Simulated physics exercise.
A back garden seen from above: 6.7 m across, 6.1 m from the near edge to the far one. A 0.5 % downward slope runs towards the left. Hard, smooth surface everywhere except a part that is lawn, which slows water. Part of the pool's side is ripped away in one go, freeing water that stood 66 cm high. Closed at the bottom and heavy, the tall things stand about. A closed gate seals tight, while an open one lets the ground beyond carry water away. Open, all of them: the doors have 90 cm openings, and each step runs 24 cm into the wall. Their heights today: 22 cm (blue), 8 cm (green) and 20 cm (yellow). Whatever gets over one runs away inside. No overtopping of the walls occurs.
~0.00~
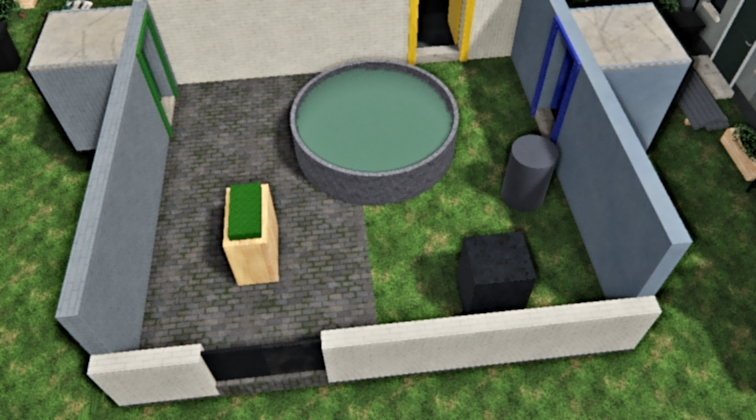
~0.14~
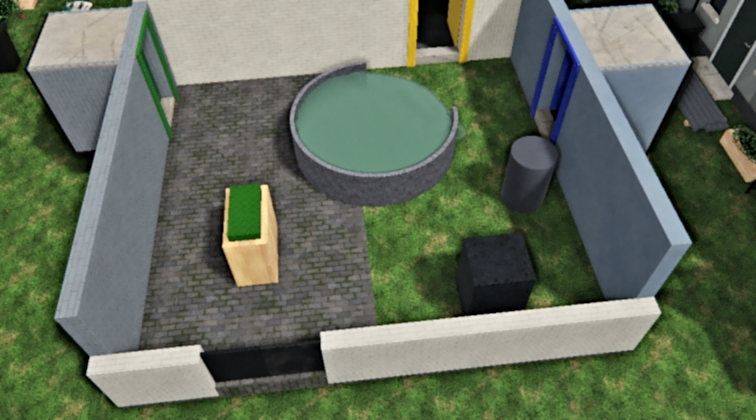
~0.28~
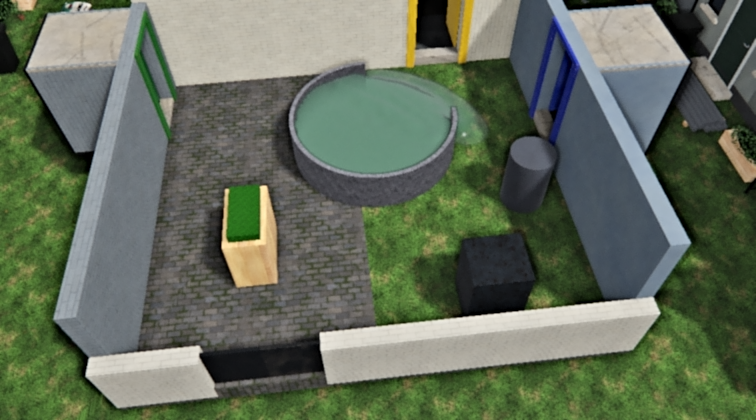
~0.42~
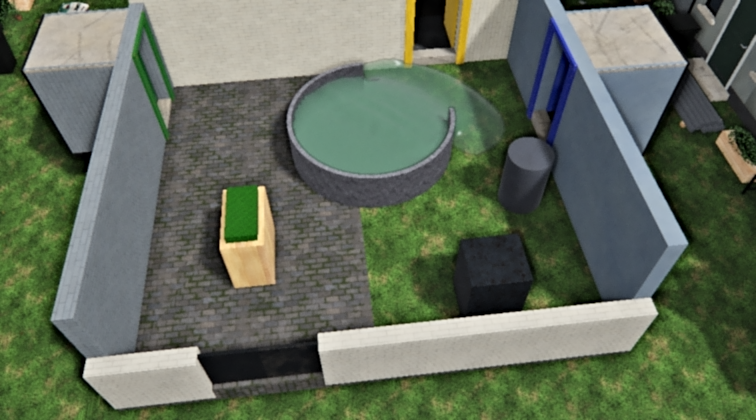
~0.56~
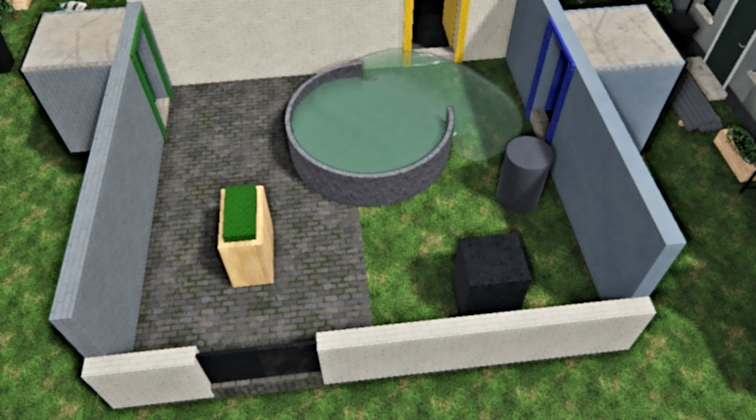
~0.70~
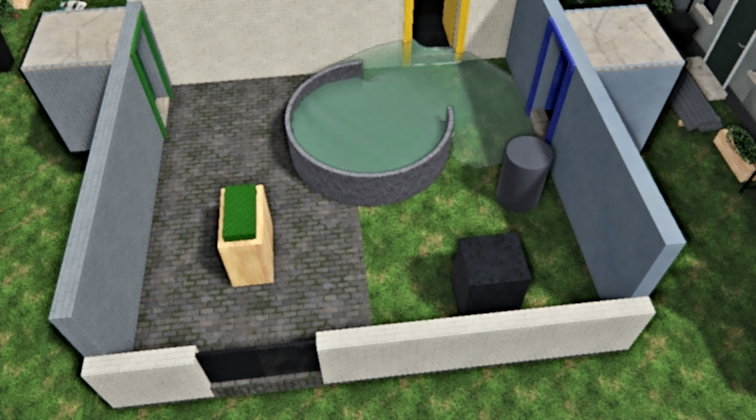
A walled back garden, half grey paving and half lawn, is seen from high above, the view shifting only very slightly. A round grey pool of green water stands near the back wall's yellow doorway, with a green-framed opening left, a blue one right, and a grass-topped wooden box, black cube and grey cylinder around. The pool's far-right side vanishes, and water pours out, fanning thinly across the ground behind.
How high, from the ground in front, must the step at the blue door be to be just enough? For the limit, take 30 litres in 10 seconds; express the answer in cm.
About 17 cm.
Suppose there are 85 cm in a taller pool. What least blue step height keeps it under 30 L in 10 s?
A step of about 23 cm does it.
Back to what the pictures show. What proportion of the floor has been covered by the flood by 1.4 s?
Some 20 in a hundred.
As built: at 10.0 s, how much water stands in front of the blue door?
You'd measure close to 10.5 cm there.
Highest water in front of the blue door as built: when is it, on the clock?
Peak time: Around 2.4 s.
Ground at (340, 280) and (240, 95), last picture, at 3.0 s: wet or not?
In that order: Dry, wet.
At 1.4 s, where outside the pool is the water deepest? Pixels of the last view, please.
(488, 63).
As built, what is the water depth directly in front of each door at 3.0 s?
Depth at blue 23 cm, at green 8 cm, at yellow 35 cm.
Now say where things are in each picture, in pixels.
Still water, 66 cm deep, in the pool at (374, 116); the blue door at (554, 92) is dry, in the first frame.
Water pours out on the far side and has run 0.3 m, to (459, 126); about 7 cm deep outside, 66 cm at the back, in the second frame.
Water pours out on the far side and has run 0.7 m, to (474, 111); about 10 cm deep outside, 66 cm at the back, in the third frame.
Water pours out on the far side and has run 1.1 m, to (494, 110); about 10 cm deep outside, 66 cm at the back, in the fourth frame.
The front is at (502, 93), 1.5 m from the gap on the far side; 4.5 m2 of floor is wet, 66 cm left at the back, in the fifth frame.
The gap is on the far side, the front 1.9 m out at (513, 79); the back of the pool holds 65 cm; the blue door at (548, 93), 2.3 m from the gap, is still 0.1 m from the nearest water, in the sixth frame.
After 1.4 s water covers 20 % of the floor, deepest (62 cm) near (488, 63); 13 cm at the blue door, 0 litres in over its 22 cm step.
After 3.0 s water covers 45 % of the floor, deepest (38 cm) near (519, 178); 23 cm at the blue door, 2 litres in over its 22 cm step.
After 10.0 s water covers 100 % of the floor, deepest (13 cm) near (130, 381); 10 cm at the blue door, 6 litres in over its 22 cm step.
At the blue door as built, the water arrived by 0.8 s and peaked near 24 cm at 2.4 s.
Run again over the same 10 s with other heights there, 49 litres in over 15.5 cm, 10 litres over 20.5 cm. The limit of 30 litres is kept from about 17 cm up.
